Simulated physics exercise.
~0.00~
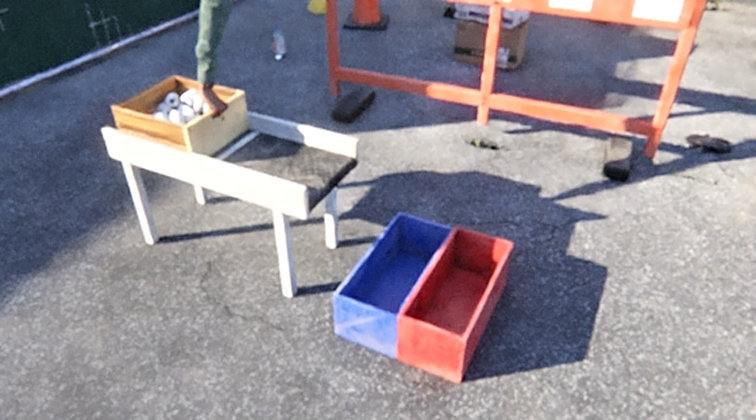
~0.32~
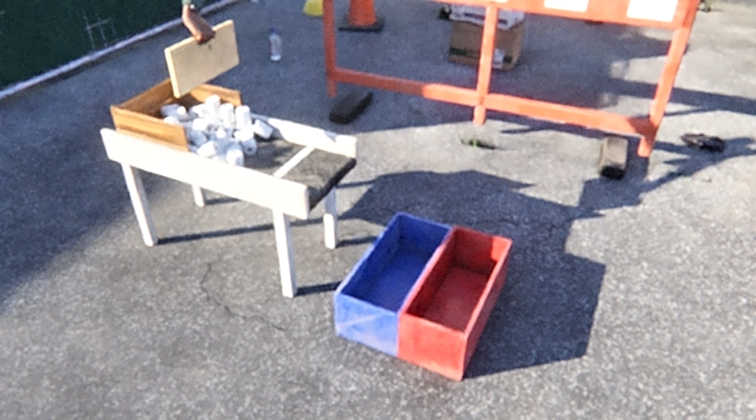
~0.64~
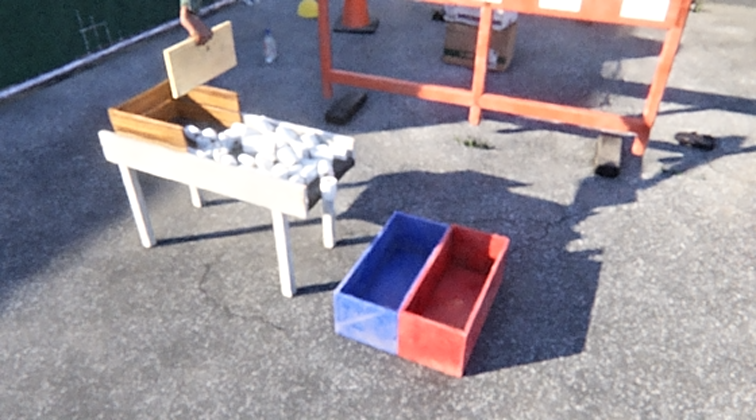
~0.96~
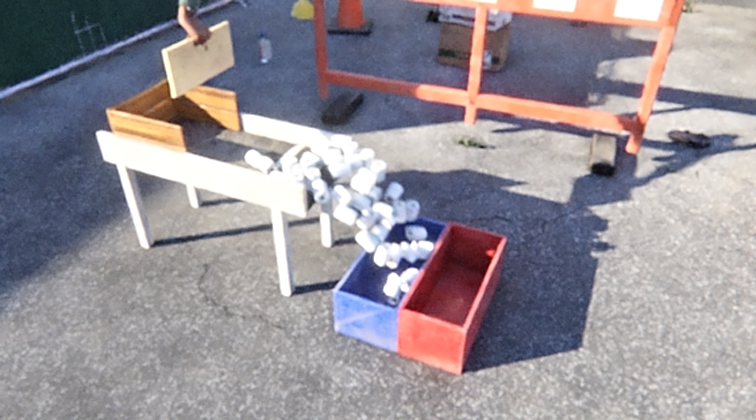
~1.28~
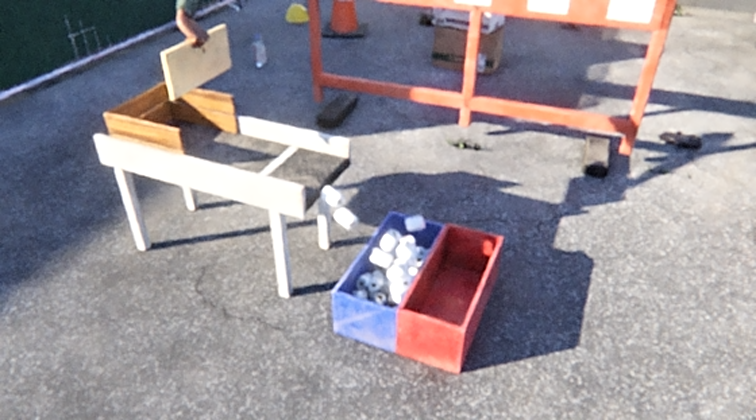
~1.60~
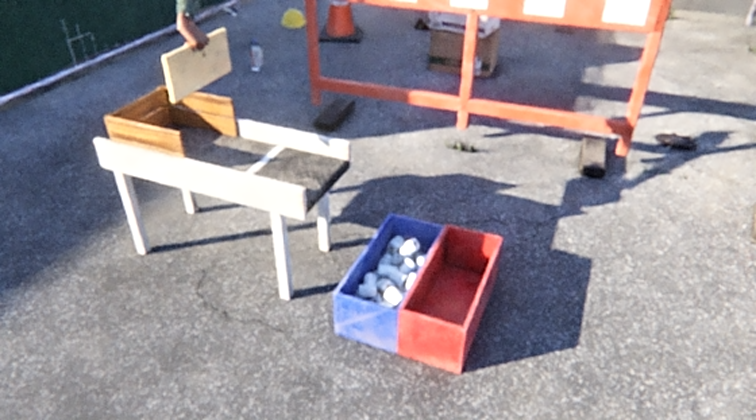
In this clip, a hand lifts a board from an open wooden pen on a white-legged table, and white rolls spread rightward along a dark belt, then tumble off its end into the blue tote, leaving the adjoining red bin empty.
